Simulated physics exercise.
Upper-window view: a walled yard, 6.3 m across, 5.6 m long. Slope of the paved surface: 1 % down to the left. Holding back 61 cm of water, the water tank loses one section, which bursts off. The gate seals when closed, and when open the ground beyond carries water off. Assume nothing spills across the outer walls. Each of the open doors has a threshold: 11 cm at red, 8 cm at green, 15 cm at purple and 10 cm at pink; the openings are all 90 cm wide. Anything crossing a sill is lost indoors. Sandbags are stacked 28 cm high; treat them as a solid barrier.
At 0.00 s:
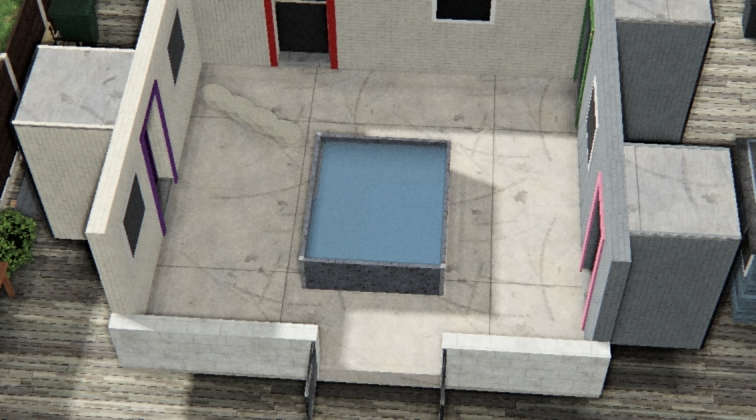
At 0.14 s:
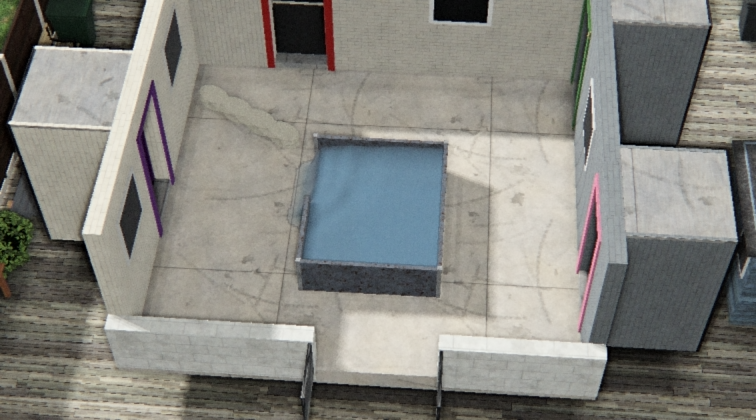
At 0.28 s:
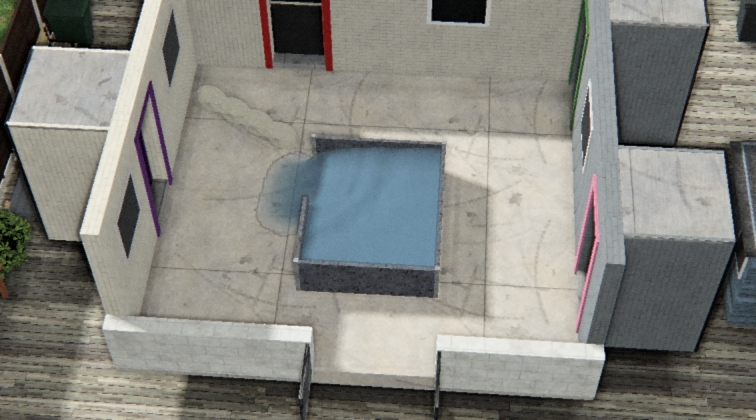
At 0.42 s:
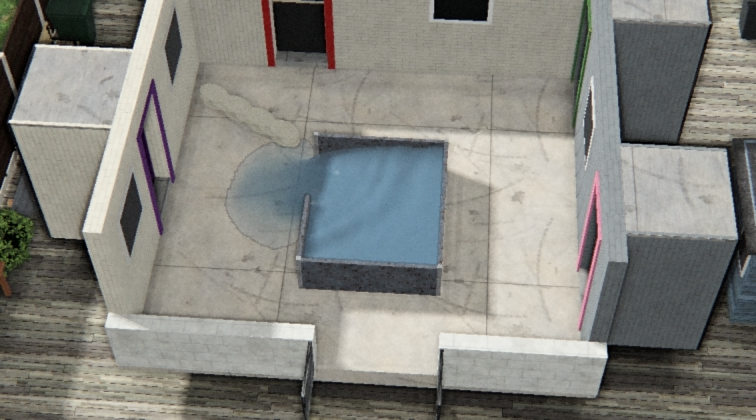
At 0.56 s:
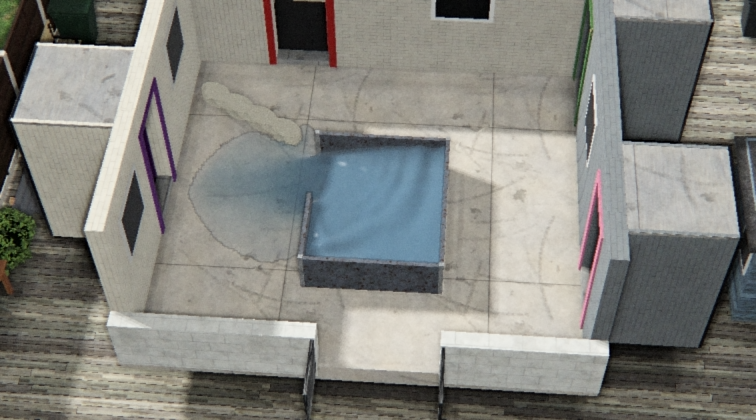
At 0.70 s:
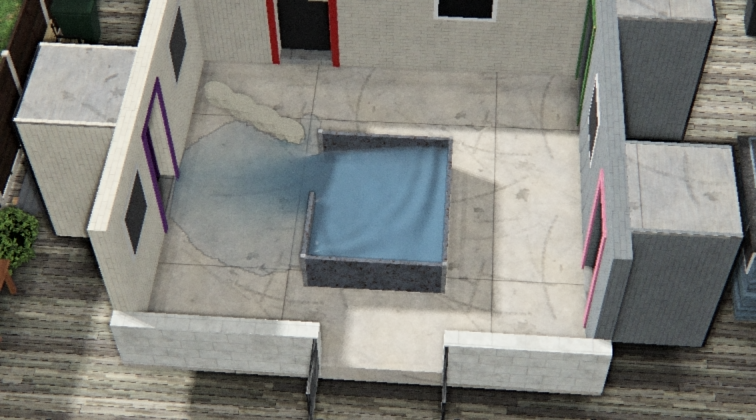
In a walled yard seen from above, a rectangular tank of still blue water stands on pale paving. A section of its left side gives way and water pours out through the gap, spreading leftward in a widening, thinning sheet past the sandbags to near the purple-framed doorway, while ripples cross the tank.
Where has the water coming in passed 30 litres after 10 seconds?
At the red door the inflow will be within bounds; at the green door the inflow will be within bounds; at the purple door the inflow will be out of bounds; at the pink door the inflow will be within bounds.
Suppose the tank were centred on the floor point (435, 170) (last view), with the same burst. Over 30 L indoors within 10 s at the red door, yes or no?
Then, at red, it's too much.
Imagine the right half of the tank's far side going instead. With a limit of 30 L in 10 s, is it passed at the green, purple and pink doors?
For green, too much; for purple, too little; for pink, too little.
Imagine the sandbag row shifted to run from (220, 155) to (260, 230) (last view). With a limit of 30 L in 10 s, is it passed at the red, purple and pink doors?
Then the red door is over the mark, the purple door short of it, the pink door short of it.
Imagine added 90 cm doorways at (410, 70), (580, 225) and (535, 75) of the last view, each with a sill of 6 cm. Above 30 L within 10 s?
In sequence the answers are less than that, less than that and less than that.
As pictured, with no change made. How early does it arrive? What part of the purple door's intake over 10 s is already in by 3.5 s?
70 per cent, roughly.
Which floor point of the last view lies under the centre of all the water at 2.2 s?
(314, 198).
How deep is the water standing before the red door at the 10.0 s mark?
The depth comes to around 2.0 centimetres.
After 1.4 s water covers 20 % of the floor and is deepest (38 cm) near (315, 181); red door not reached, green door not reached, purple door 31 cm at the sill, 36 L in, pink door not reached.
After 2.2 s water covers 25 % of the floor and is deepest (42 cm) near (216, 108); red door not reached, green door not reached, purple door 32 cm at the sill, 106 L in, pink door not reached.
After 3.5 s water covers 45 % of the floor and is deepest (30 cm) near (216, 108); red door 5 cm at the sill, 0 L in, green door not reached, purple door 25 cm at the sill, 186 L in, pink door not reached.
After 6.0 s water covers 80 % of the floor and is deepest (22 cm) near (146, 319); red door 3 cm at the sill, 0 L in, green door 6 cm at the sill, 0 L in, purple door 21 cm at the sill, 246 L in, pink door not reached.
After 10.0 s water covers 95 % of the floor and is deepest (14 cm) near (181, 166); red door 2 cm at the sill, 0 L in, green door 4 cm at the sill, 0 L in, purple door 12 cm at the sill, 264 L in, pink door 9 cm at the sill, 3 L in.
